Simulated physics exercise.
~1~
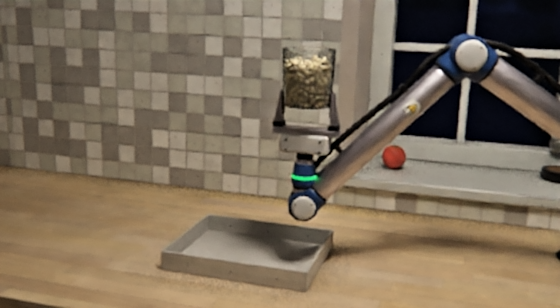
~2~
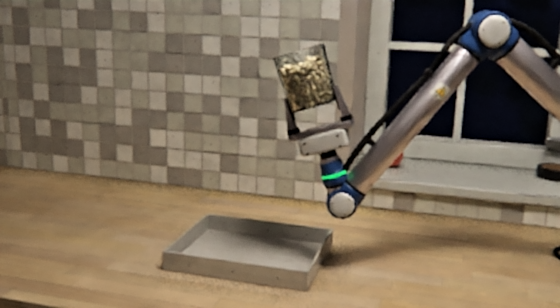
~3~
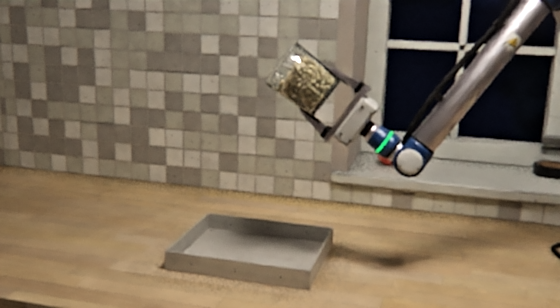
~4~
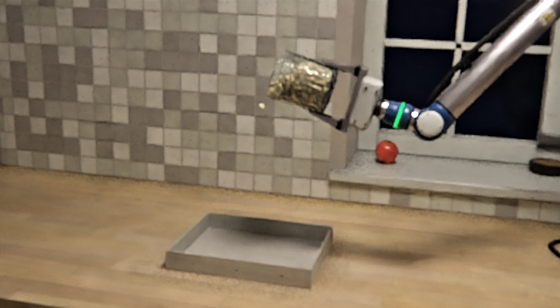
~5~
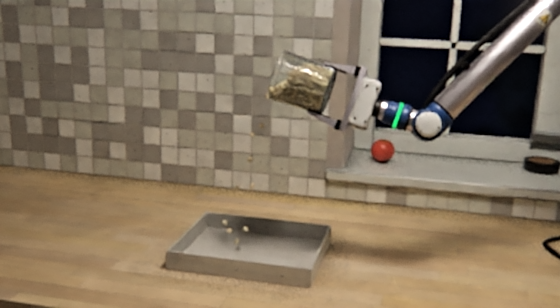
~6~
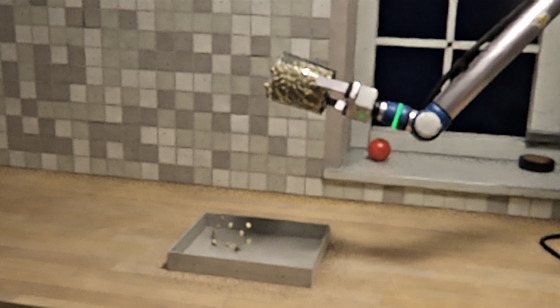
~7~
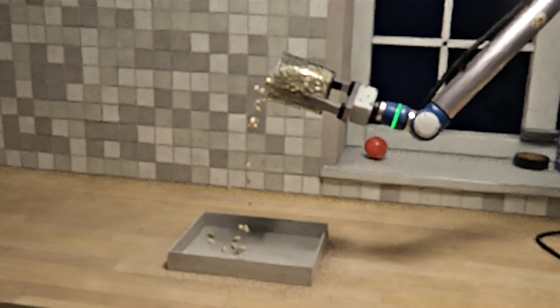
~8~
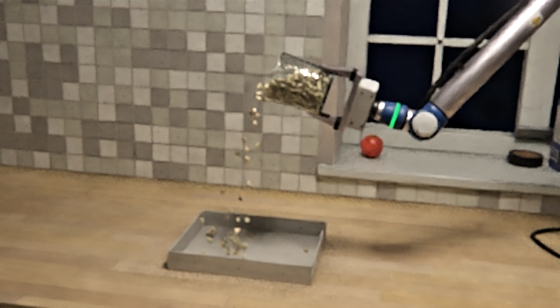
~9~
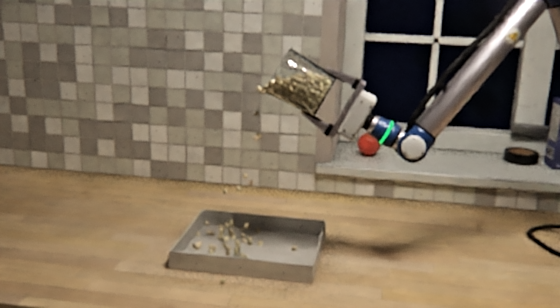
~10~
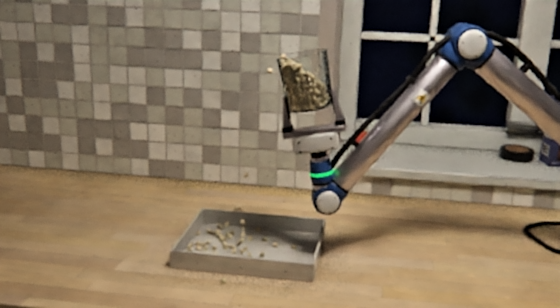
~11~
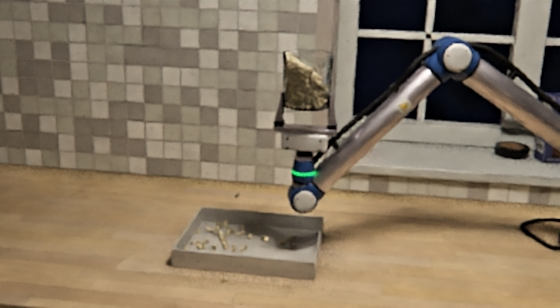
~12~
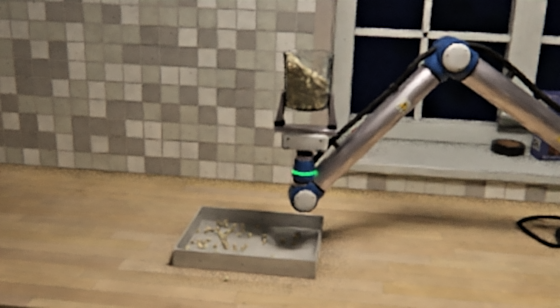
On a wooden counter, a robot arm tips a clear beaker left, spilling some beans into a grey tray, then rights it.
